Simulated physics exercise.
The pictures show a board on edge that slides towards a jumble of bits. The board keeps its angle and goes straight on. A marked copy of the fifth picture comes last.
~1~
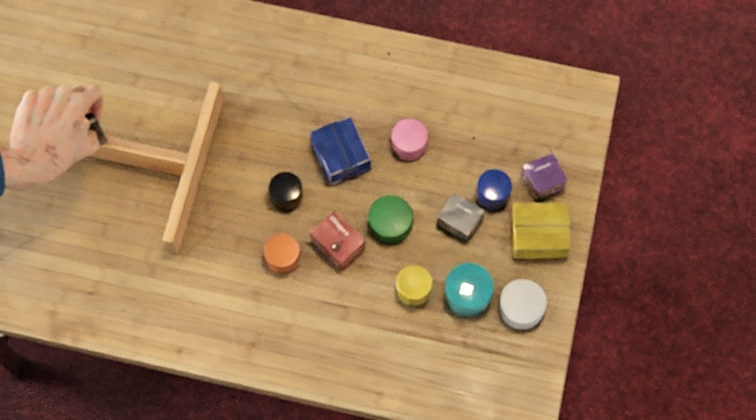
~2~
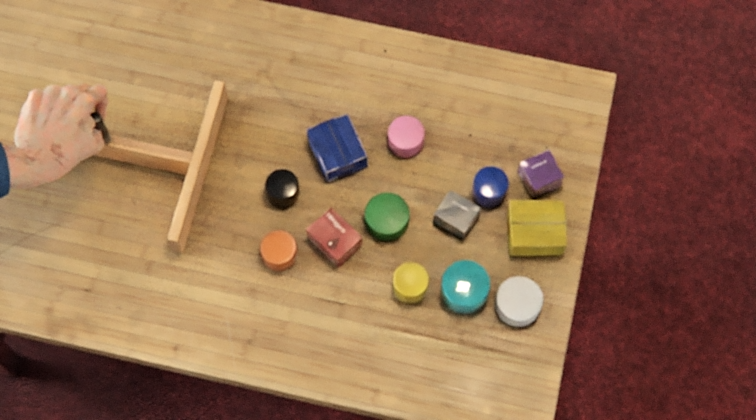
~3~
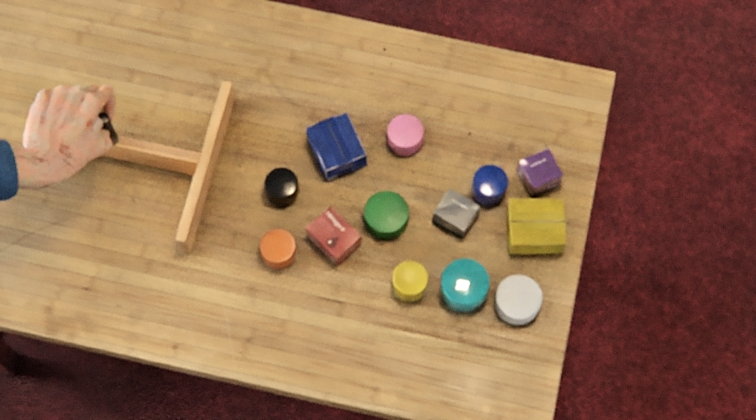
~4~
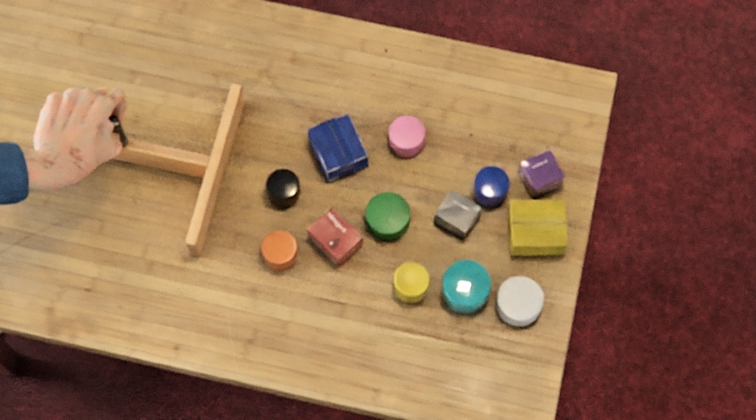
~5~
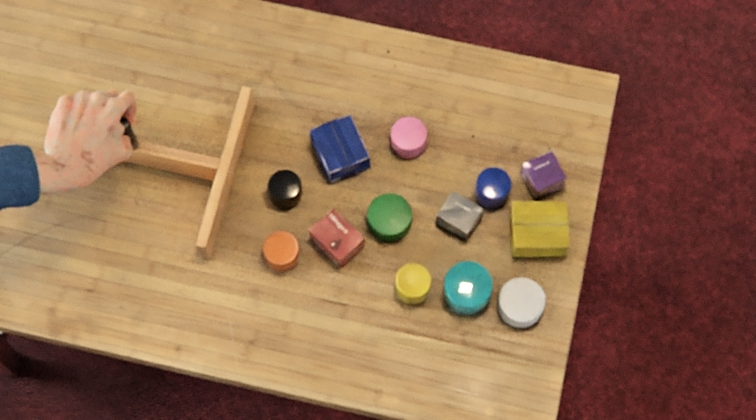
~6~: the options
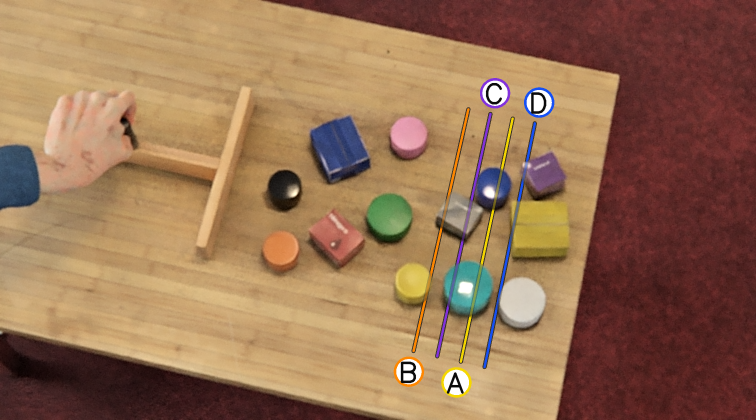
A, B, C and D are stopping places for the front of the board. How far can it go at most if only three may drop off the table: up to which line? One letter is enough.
D is the last line within the limit.
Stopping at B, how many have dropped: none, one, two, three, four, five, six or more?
The count is none.
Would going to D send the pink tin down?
No.
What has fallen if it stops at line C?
It is the yellow box.
On the marked copy, A at (488, 236); B at (442, 226); C at (465, 231); D at (511, 241).
Following D. Soon after the start, board (327, 187); orange tub (334, 267); blue box (375, 161).
Later, board (429, 210); yellow box (571, 227); white tin (537, 311).
In the end, board (509, 227); yellow box over the edge; grey box over the edge; three fallen.
As for the rest, A is within the limit but short; B is within the limit but short; C is within the limit but short.
